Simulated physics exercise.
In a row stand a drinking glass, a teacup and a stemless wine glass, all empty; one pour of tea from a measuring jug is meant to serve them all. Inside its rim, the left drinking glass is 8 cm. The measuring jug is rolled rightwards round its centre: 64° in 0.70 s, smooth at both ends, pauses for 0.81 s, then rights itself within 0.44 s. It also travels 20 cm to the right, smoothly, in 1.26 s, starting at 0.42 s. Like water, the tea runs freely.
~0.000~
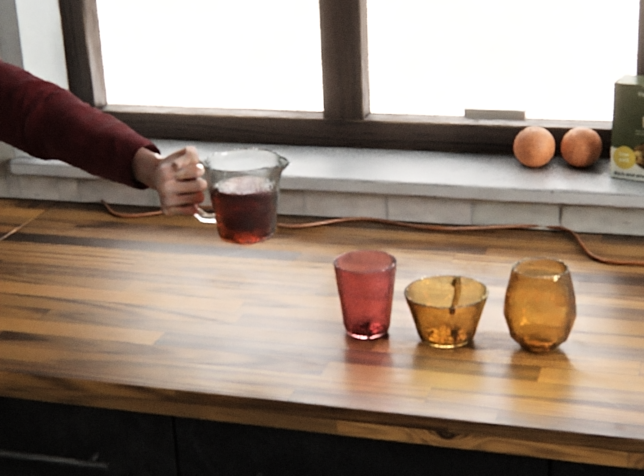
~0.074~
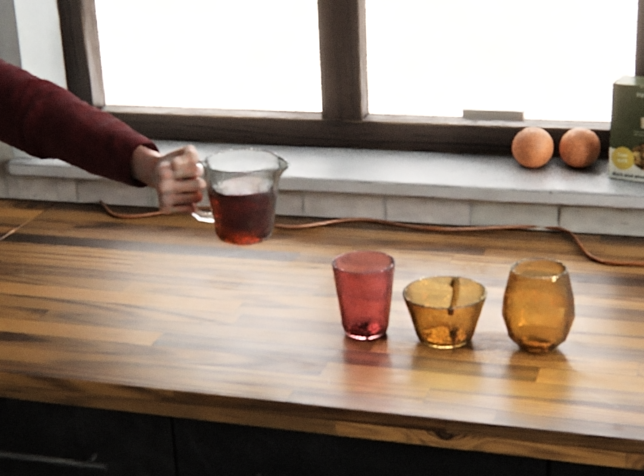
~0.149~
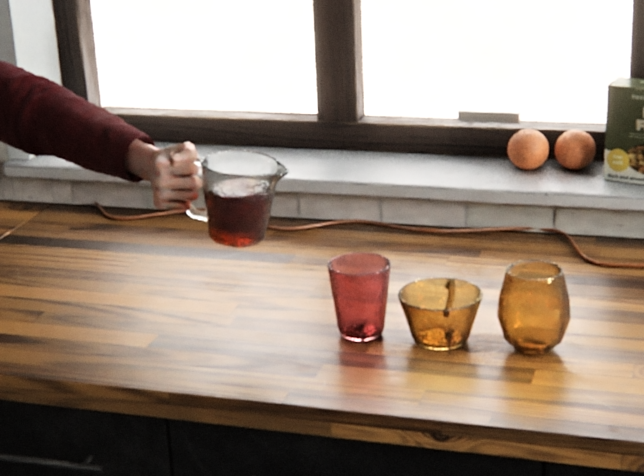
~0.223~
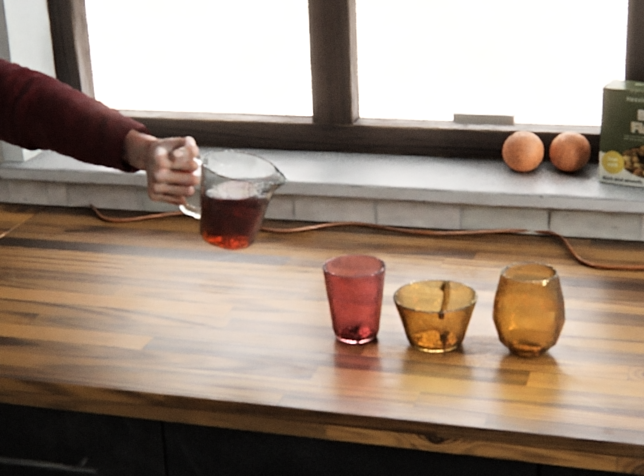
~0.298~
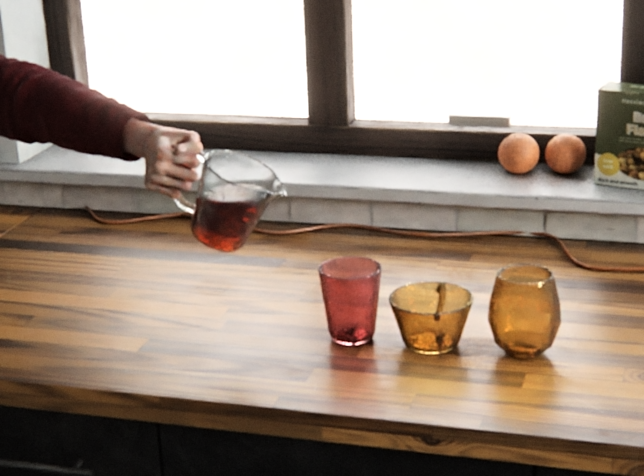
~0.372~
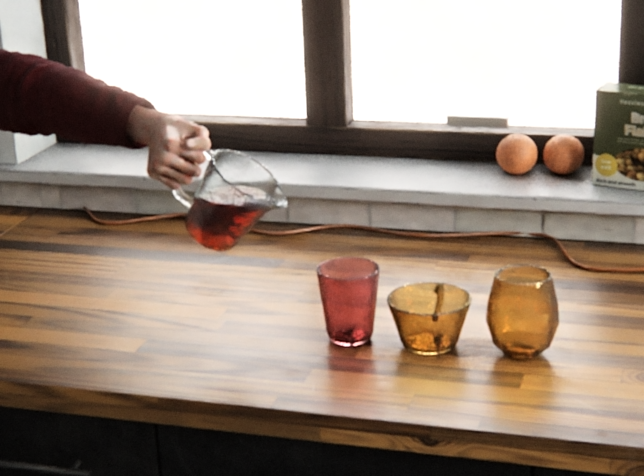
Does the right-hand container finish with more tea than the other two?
No, the left one does.
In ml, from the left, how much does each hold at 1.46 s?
From the left: Around 130 ml, then around 60 ml, then around 0 ml.
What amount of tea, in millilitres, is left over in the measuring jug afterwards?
I'd say some 120 ml.
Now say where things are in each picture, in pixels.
Tilt 0°; pouring edge (290, 164); surface from (215, 183) to (276, 186); the left drinking glass's rim runs from (336, 261) to (395, 265); the middle teacup's rim runs from (406, 290) to (487, 296); the right stemless wine glass's rim runs from (514, 267) to (567, 271), in the first frame.
Tilt 2°; pouring edge (289, 166); surface from (214, 183) to (275, 187), in the second frame.
Tilt 7°; pouring edge (288, 172); surface from (211, 185) to (272, 190), in the third frame.
Tilt 15°; pouring edge (287, 182); surface from (207, 189) to (270, 193), in the fourth frame.
Tilt 25°; pouring edge (287, 194); surface from (203, 192) to (270, 196), in the fifth frame.
Tilt 35°; pouring edge (287, 206); surface from (200, 194) to (275, 200), in the sixth frame.
Then, 0.81 s in, the tilt is 64° and from the left they hold 40 ml, 0 ml, 0 ml, the measuring jug 270 ml, and 35 ml is on the counter.
Then, 1.12 s in, the tilt is 64° and from the left they hold 130 ml, 5 ml, 0 ml, the measuring jug 185 ml, and 35 ml is on the counter.
Then, 1.46 s in, the tilt is 64° and from the left they hold 130 ml, 60 ml, 0 ml, the measuring jug 135 ml, and 40 ml is on the counter.
Then, 1.82 s in, the tilt is 13° and from the left they hold 130 ml, 90 ml, 0 ml, the measuring jug 115 ml, and 45 ml is on the counter.
Finally, from the left they hold 130 ml, 90 ml, 0 ml, the measuring jug 115 ml, and 45 ml is on the counter.
